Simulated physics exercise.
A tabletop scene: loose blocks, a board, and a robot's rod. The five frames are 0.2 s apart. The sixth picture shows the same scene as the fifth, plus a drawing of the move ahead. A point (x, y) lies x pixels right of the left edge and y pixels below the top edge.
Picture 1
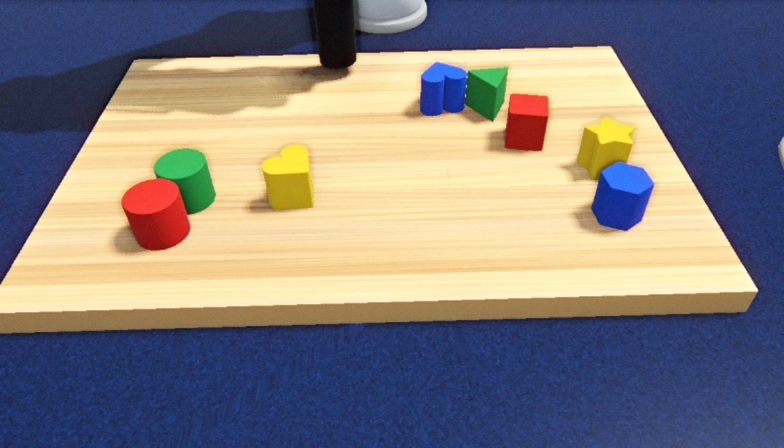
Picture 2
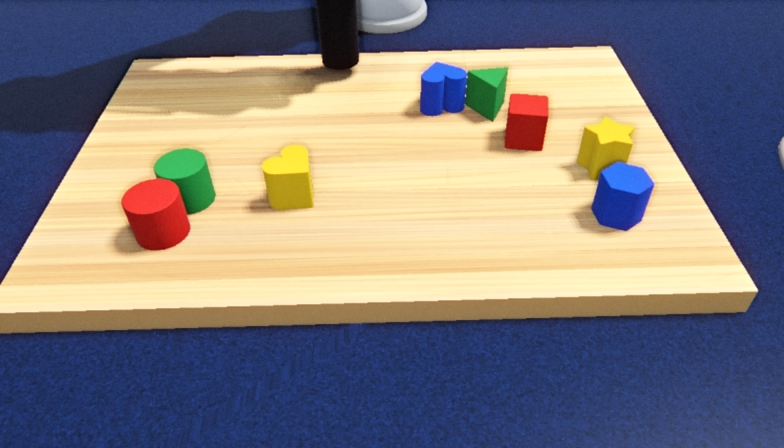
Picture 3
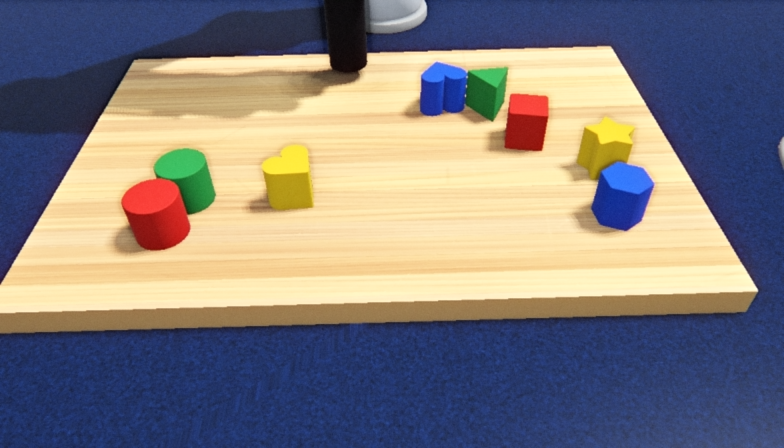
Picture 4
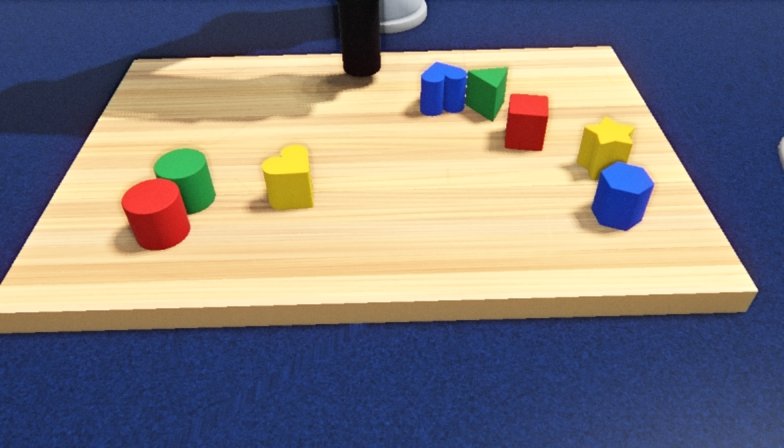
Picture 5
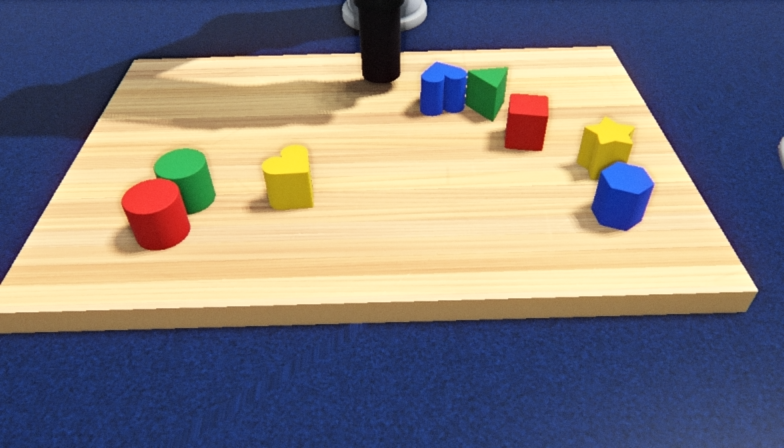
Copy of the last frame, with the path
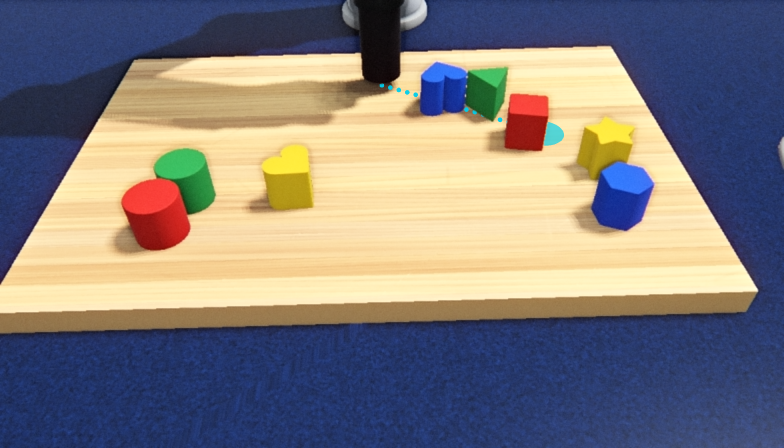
A black rod slid slowly to the right and slightly nearer along the back of a wooden board, approaching the blue heart-shaped block, while all the colorful blocks stayed still.
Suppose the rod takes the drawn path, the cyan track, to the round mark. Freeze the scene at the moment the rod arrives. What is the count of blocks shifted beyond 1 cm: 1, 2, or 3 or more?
I'd put the number at three or more.
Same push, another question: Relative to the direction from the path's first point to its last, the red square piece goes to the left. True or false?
False - the claim does not hold.
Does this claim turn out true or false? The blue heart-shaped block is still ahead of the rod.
That statement is not accurate.
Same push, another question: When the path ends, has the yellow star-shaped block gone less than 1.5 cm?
Short answer: Yes.
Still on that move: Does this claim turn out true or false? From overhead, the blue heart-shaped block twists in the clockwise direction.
Verdict: True.
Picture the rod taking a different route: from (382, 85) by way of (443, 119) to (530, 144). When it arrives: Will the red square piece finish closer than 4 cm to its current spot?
No.
The drawn path runs in a line from (382, 85) to (542, 133).
On the path given first. One third of the way, rod (432, 88); blue heart-shaped block (460, 79), turned 20° clockwise.
Two thirds of the way, rod (487, 104); blue heart-shaped block (501, 102), turned 55° clockwise; green triangular block (536, 81), turned 15° anticlockwise; red square piece (541, 108).
At the end, rod (544, 121); blue heart-shaped block (508, 111), turned 85° clockwise; green triangular block (574, 84), turned 95° anticlockwise; red square piece (571, 123), turned 25° clockwise; yellow star-shaped block (616, 133), turned 15° anticlockwise.
